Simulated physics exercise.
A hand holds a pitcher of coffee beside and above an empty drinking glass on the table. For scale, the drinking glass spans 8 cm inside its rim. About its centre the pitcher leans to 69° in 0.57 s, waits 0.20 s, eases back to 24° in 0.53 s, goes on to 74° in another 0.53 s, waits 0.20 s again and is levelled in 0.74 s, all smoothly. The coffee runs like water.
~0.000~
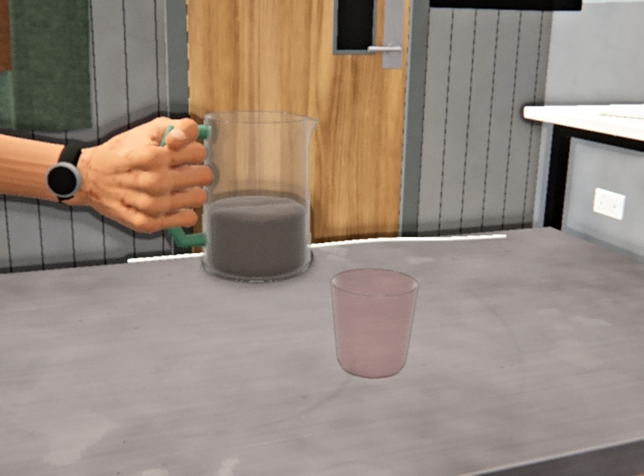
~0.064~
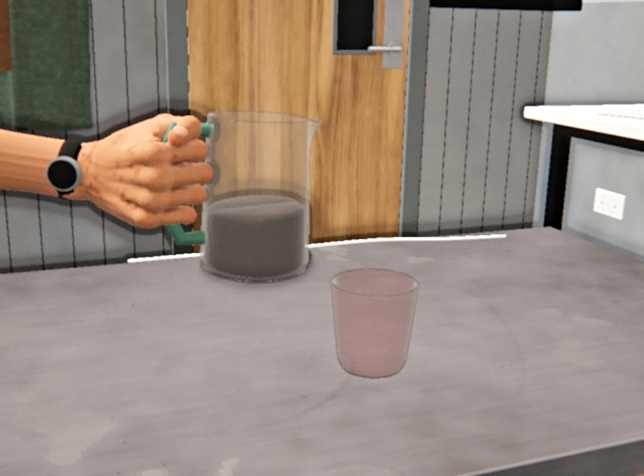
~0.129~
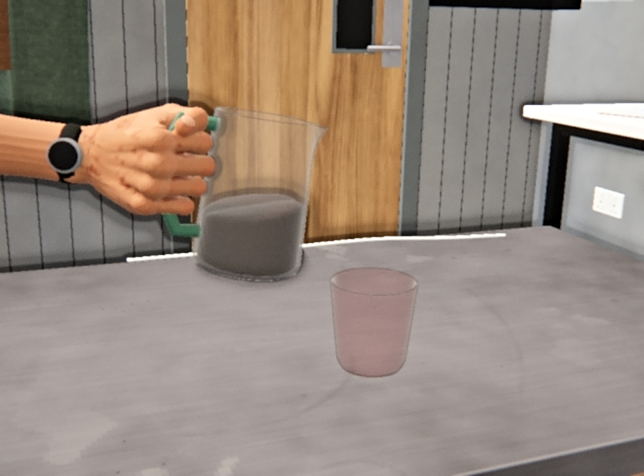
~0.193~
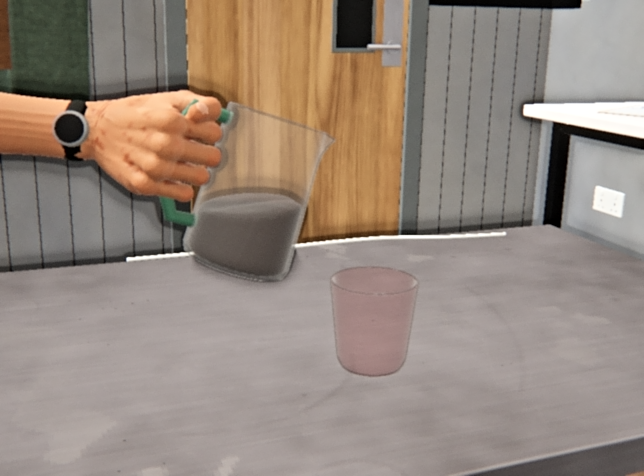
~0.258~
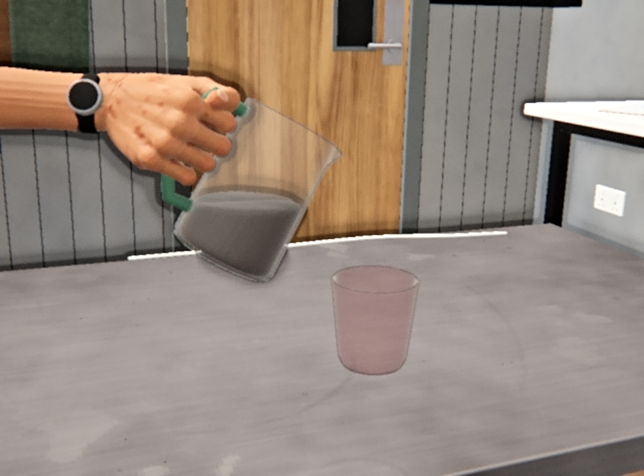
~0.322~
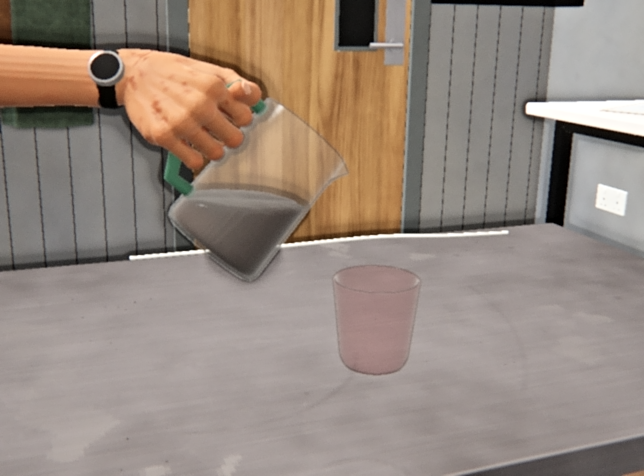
On a gray table, a hand tilts a pitcher of dark liquid rightward beside a glass.
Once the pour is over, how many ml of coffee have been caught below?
About 150 ml.
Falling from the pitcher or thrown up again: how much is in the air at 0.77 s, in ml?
Some 30 ml.
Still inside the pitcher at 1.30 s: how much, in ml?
Close to 330 ml.
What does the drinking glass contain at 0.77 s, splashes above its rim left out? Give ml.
Close to 20 ml.
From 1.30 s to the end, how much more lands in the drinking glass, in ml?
About 80 ml.
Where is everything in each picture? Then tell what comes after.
In the first frame, it leans 0°; its right rim is at (318, 118); the coffee meets the walls at (207, 209) and (302, 203); the drinking glass's rim runs from (335, 288) to (413, 280).
In the second frame, it leans 2°; its right rim is at (320, 120); the coffee meets the walls at (206, 211) and (300, 202).
In the third frame, it leans 8°; its right rim is at (326, 127); the coffee meets the walls at (202, 213) and (298, 200).
In the fourth frame, it leans 18°; its right rim is at (334, 138); the coffee meets the walls at (196, 210) and (297, 200).
In the fifth frame, it leans 29°; its right rim is at (342, 154); the coffee meets the walls at (190, 206) and (298, 200).
In the sixth frame, it leans 41°; its right rim is at (347, 172); the coffee meets the walls at (181, 199) and (299, 201).
By 0.77 s the tilt is 69° and the drinking glass has 20 ml, the pitcher 355 ml, and 0 ml is on the table.
By 1.30 s the tilt is 24° and the drinking glass has 70 ml, the pitcher 335 ml, and 0 ml is on the table.
By 2.03 s the tilt is 74° and the drinking glass has 110 ml, the pitcher 275 ml, and 0 ml is on the table.
By 2.56 s the tilt is 14° and the drinking glass has 150 ml, the pitcher 255 ml, and 0 ml is on the table.
At rest the drinking glass has 150 ml, the pitcher 255 ml, and 0 ml is on the table.
